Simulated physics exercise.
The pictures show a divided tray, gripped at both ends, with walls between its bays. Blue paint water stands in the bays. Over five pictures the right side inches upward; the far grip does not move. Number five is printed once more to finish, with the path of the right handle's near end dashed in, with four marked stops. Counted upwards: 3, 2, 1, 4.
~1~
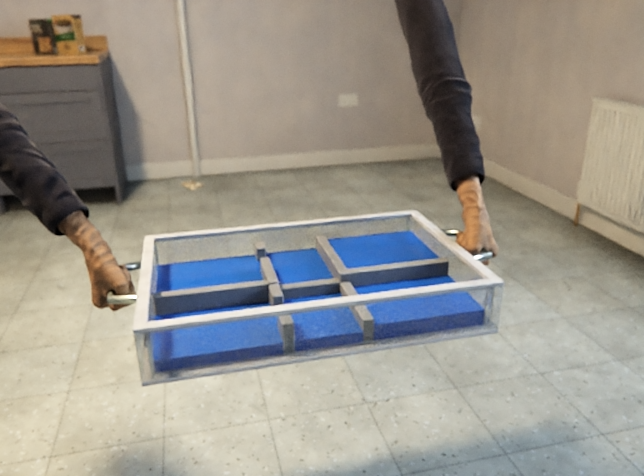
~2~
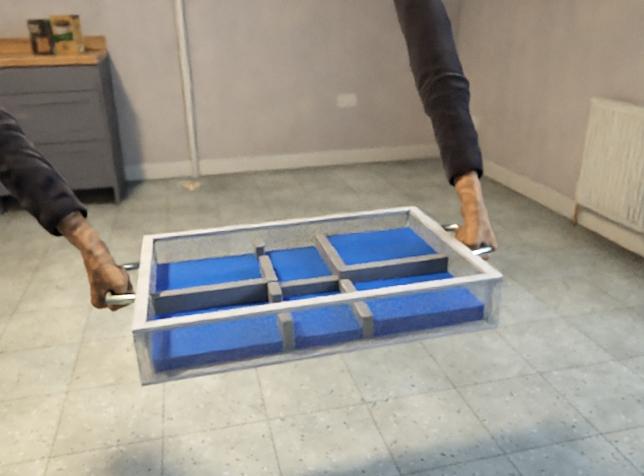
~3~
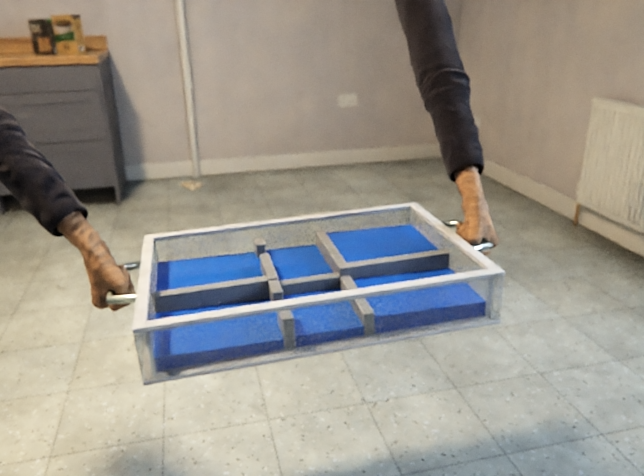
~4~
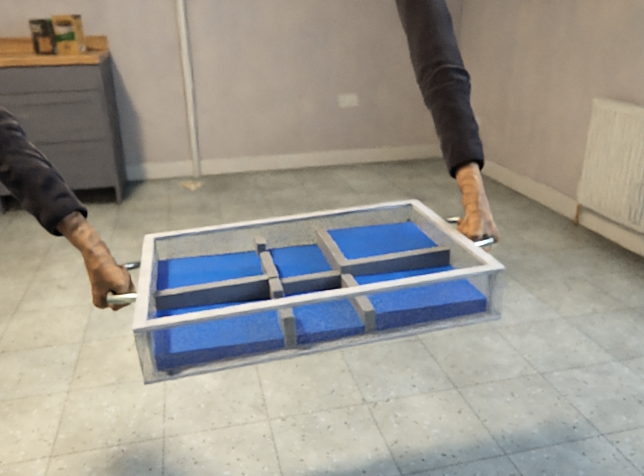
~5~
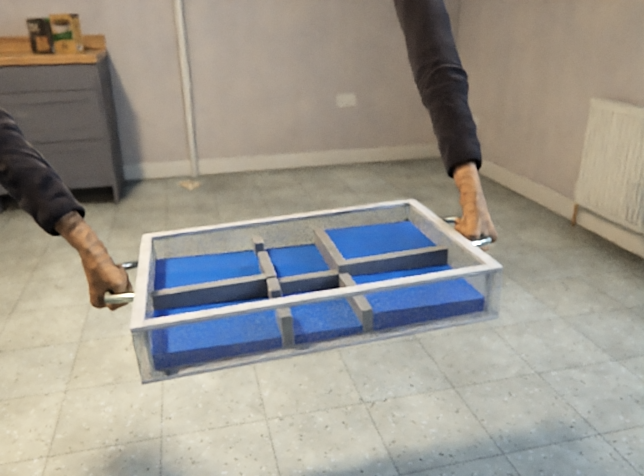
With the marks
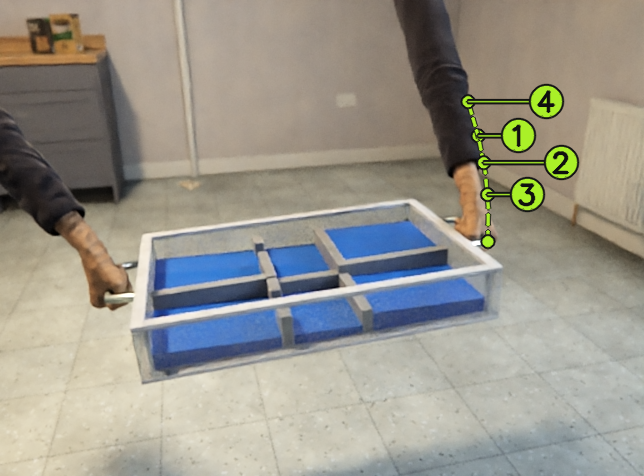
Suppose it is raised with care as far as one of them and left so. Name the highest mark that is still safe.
Mark 2 just does it.
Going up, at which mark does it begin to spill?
Mark 1.
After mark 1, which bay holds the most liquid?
That is the back left bay.
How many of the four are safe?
Two.
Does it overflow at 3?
No.
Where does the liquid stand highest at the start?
That is the back right bay.
On the marked copy, 1 at (478, 135); 2 at (483, 162); 3 at (487, 194); 4 at (468, 101).
If 1 is chosen, about 12 % goes over the rim.
If 2 is chosen, nothing spills; the back left bay holds the most.
If 3 is chosen, nothing spills; the back left bay holds the most.
If 4 is chosen, about 31 % goes over the rim.
